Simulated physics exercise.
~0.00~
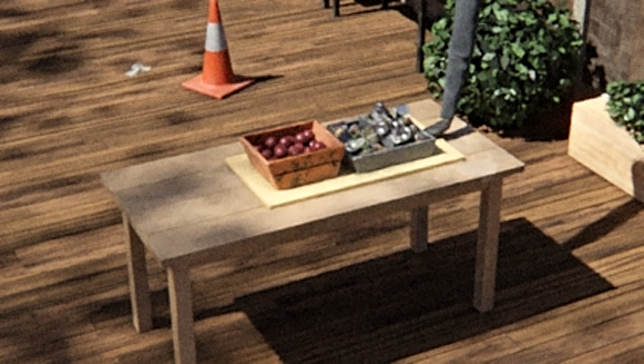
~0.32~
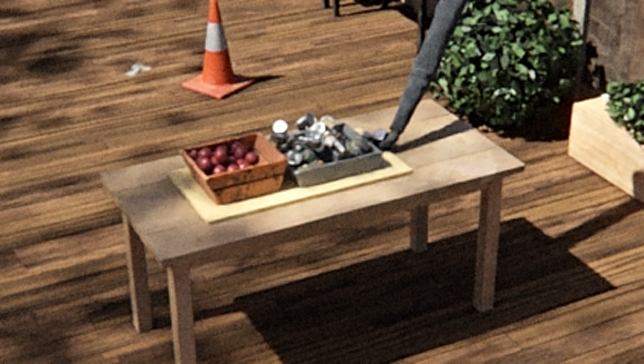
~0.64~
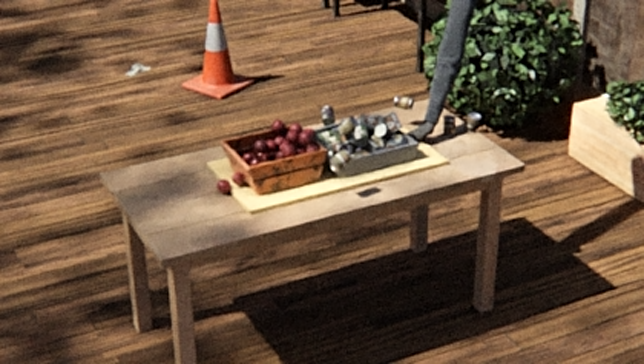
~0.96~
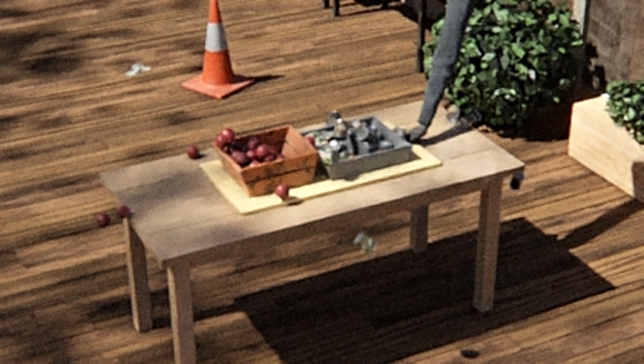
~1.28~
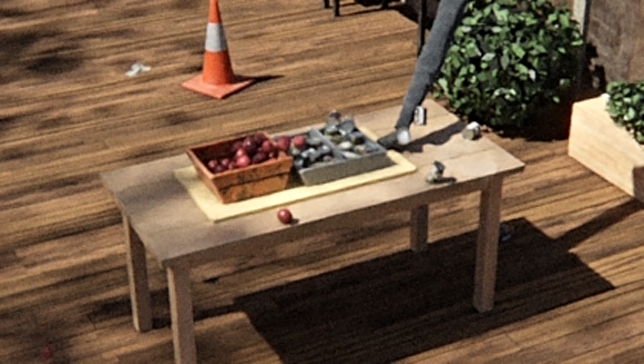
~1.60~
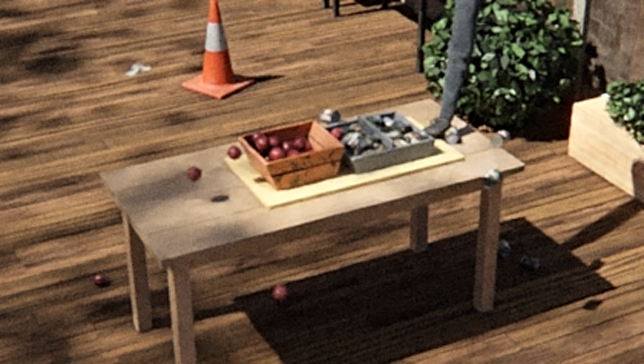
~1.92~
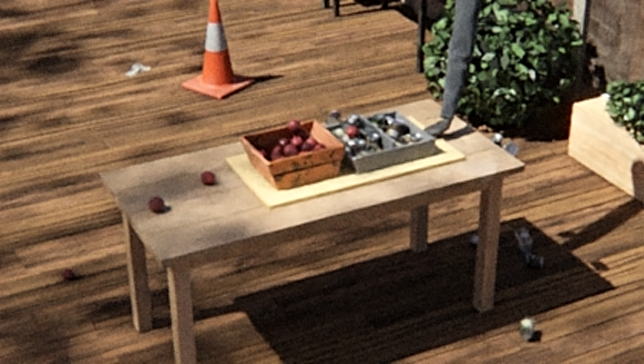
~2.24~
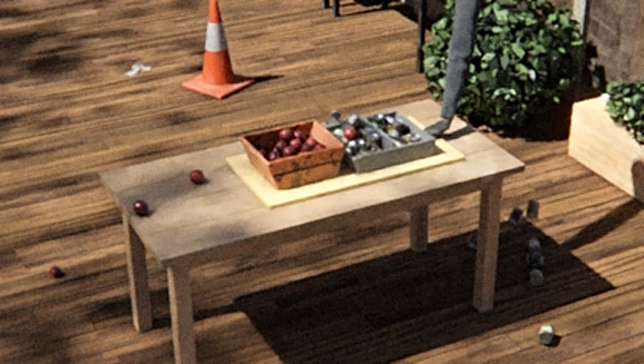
A grey arm shakes two crates across a table, spilling red apples and small tins.
